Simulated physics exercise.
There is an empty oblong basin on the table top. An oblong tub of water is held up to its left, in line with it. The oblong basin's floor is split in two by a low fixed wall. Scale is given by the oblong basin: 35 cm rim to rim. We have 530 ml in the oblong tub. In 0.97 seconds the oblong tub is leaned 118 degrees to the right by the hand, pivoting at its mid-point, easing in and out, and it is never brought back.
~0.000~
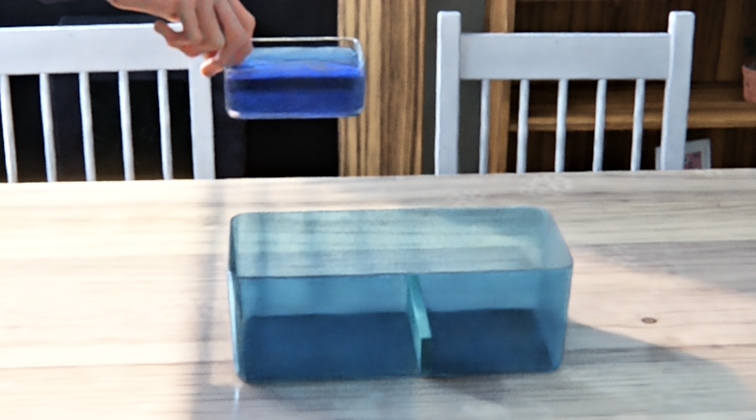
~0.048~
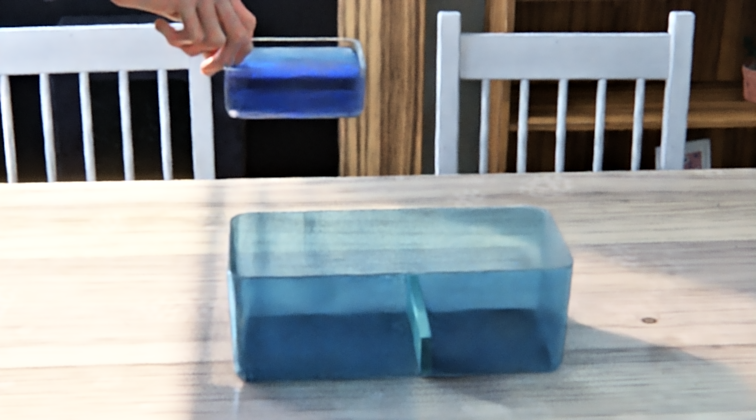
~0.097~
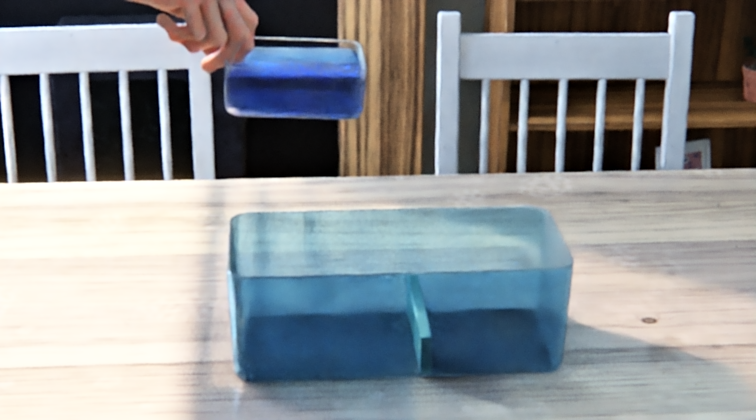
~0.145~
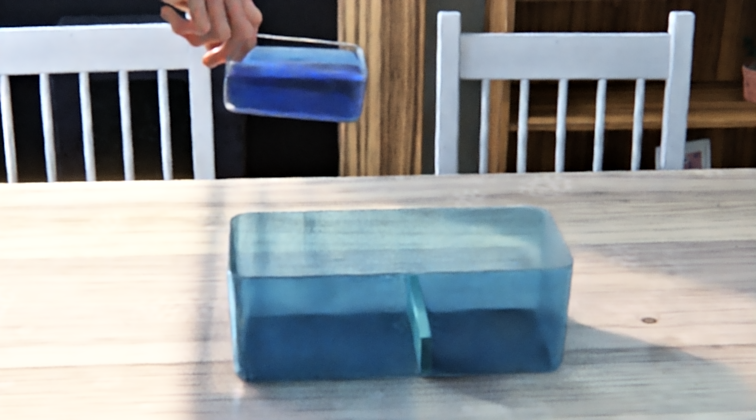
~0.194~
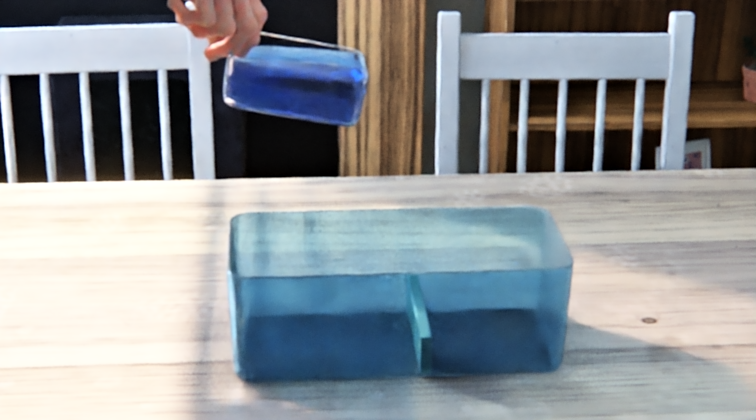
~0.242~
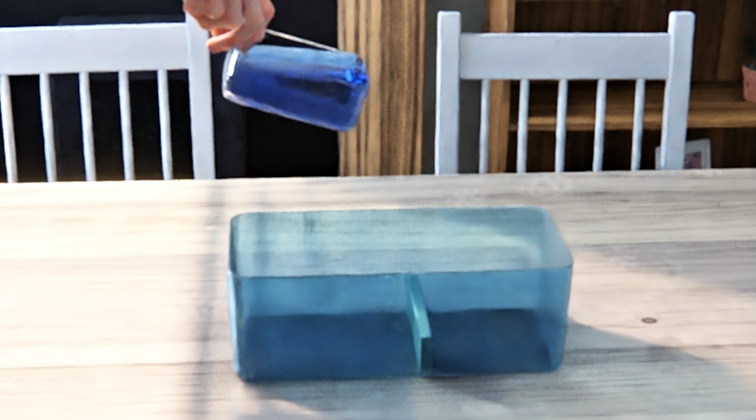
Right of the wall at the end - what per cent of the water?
Near 65 per cent.
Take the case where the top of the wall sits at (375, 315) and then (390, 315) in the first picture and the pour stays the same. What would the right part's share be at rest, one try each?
I'd say 80 percent on the first go, 75 percent on the next.
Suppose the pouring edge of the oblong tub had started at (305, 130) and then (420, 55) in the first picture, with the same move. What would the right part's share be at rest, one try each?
In order, 5 and 80 per cent.
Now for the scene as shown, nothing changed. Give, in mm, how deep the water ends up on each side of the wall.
On the left it stands about 6 mm, on the right about 16 mm.
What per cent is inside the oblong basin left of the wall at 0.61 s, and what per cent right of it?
Near 4 on the left, 28 on the right.
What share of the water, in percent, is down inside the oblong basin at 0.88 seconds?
I reckon close to 92 per cent.
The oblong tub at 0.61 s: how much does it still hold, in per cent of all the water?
14 %.
By 0.61 s the tilt is 82° and 14 per cent is still to pour, 4 is left of the wall and 28 right of it.
By 0.88 s the tilt is 116° and 1 per cent is still to pour, 28 is left of the wall and 65 right of it.
By 1.16 s the tilt is 118° and 0 per cent is still to pour, 34 is left of the wall and 65 right of it.
By 1.47 s the tilt is 118° and 0 per cent is still to pour, 33 is left of the wall and 65 right of it.
At rest 33 per cent lies left of the wall, 65 right of it and 1 outside.
